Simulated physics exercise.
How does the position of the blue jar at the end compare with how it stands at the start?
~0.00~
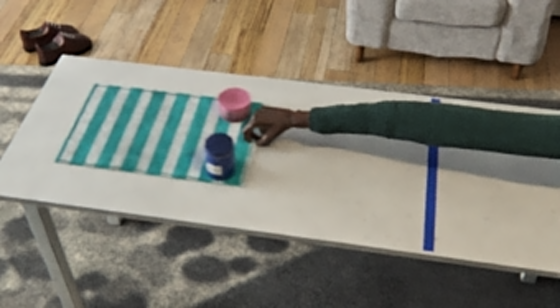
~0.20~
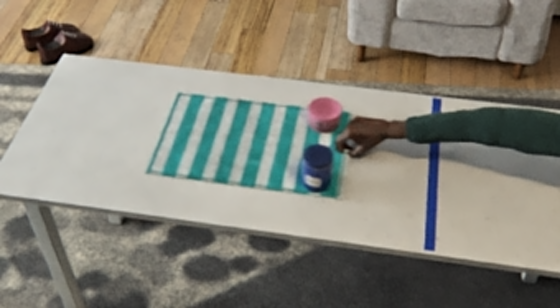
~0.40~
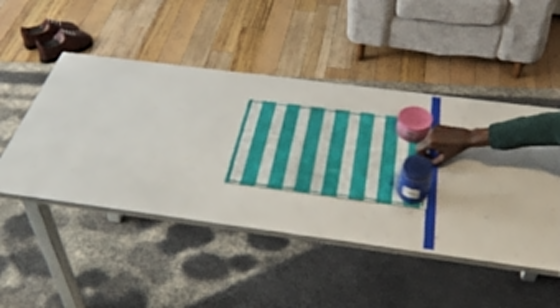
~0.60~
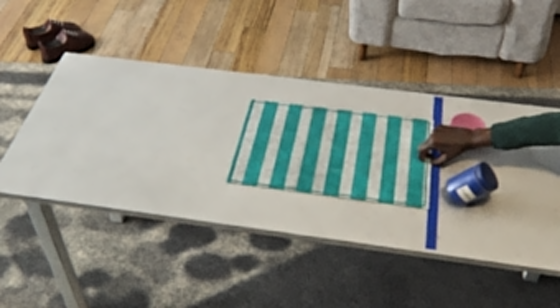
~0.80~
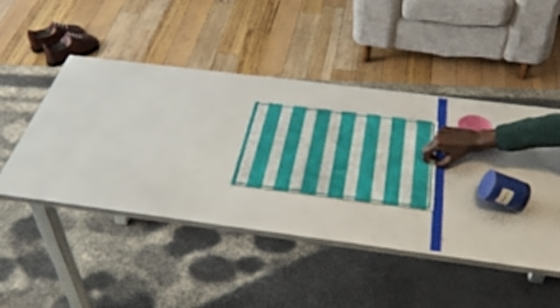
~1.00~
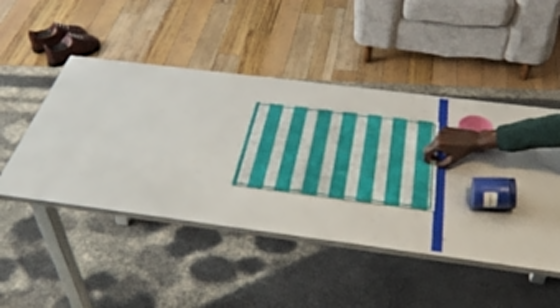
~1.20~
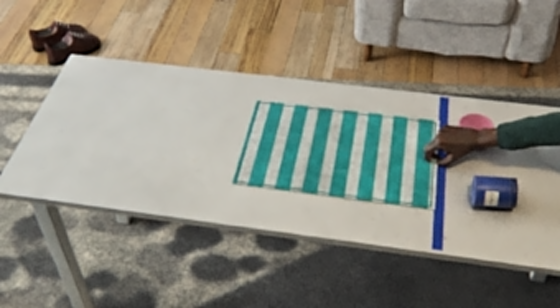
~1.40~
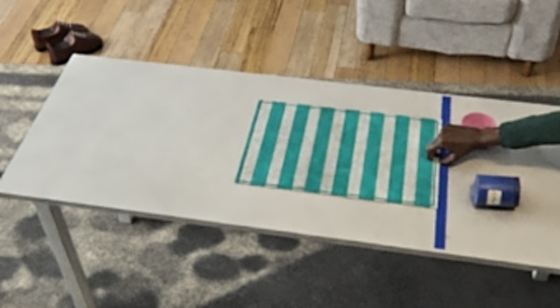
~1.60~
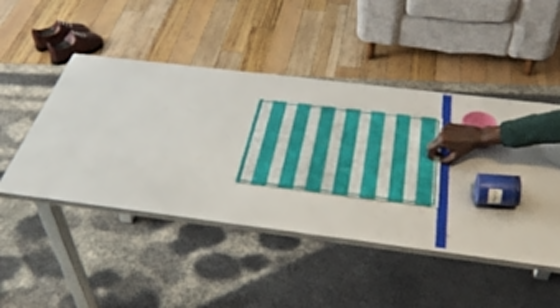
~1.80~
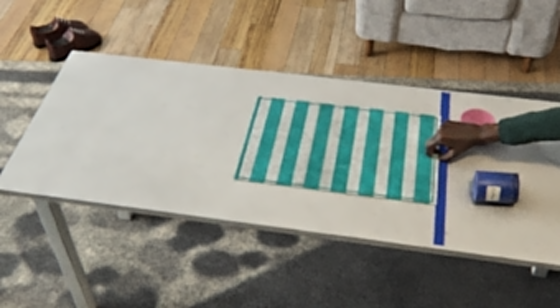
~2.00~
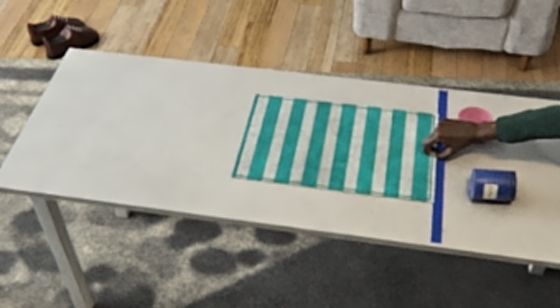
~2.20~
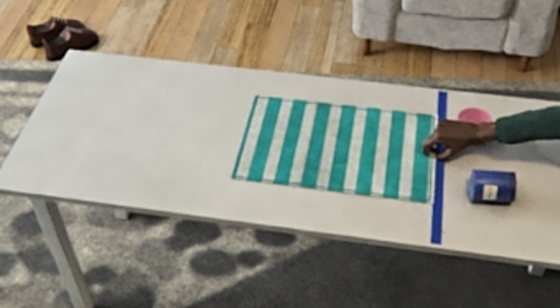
At the start the blue jar stands upright on the striped tea towel, but by the end it lies on its side on the table, to the right of the tape.
